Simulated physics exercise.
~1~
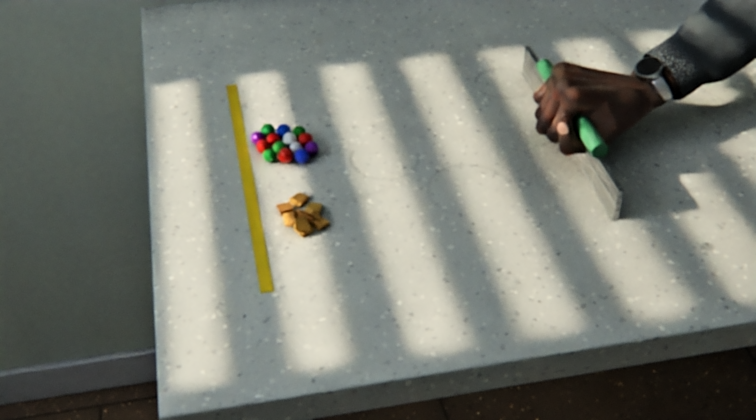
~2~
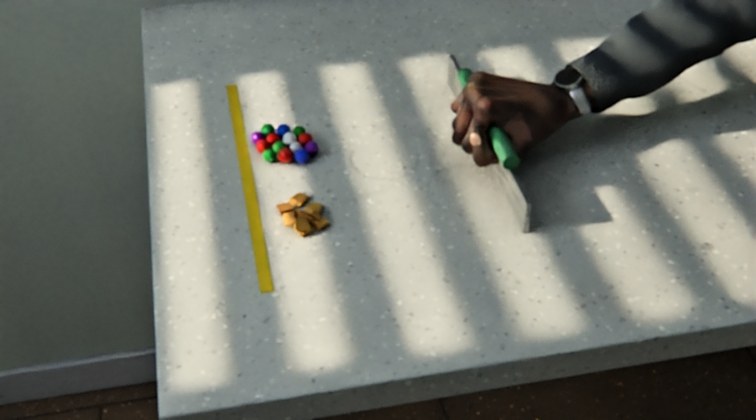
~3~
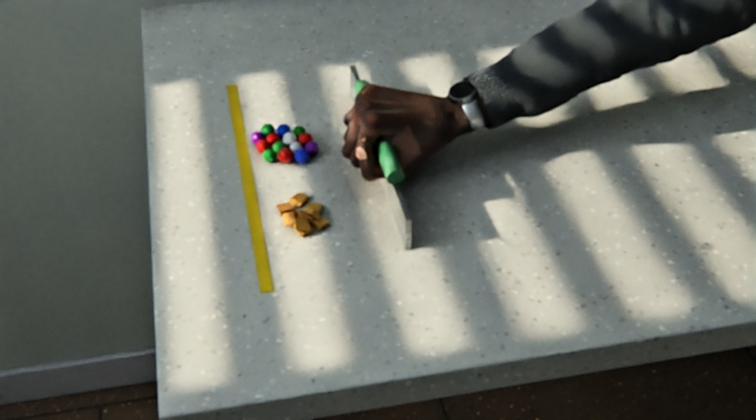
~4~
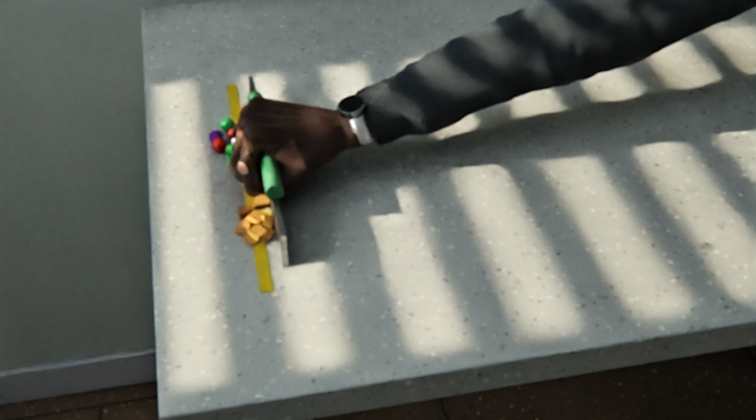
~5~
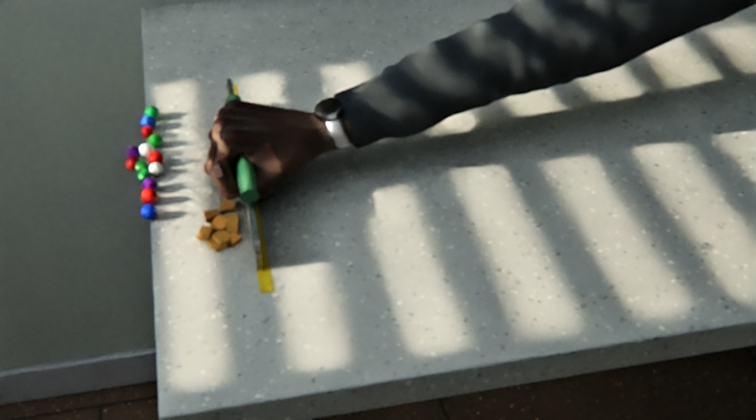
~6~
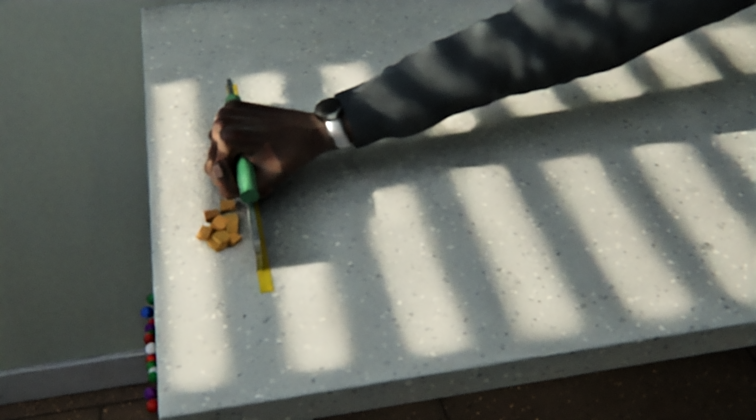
A hand scrapes beads and brown chunks left; the beads fall, the chunks stay.
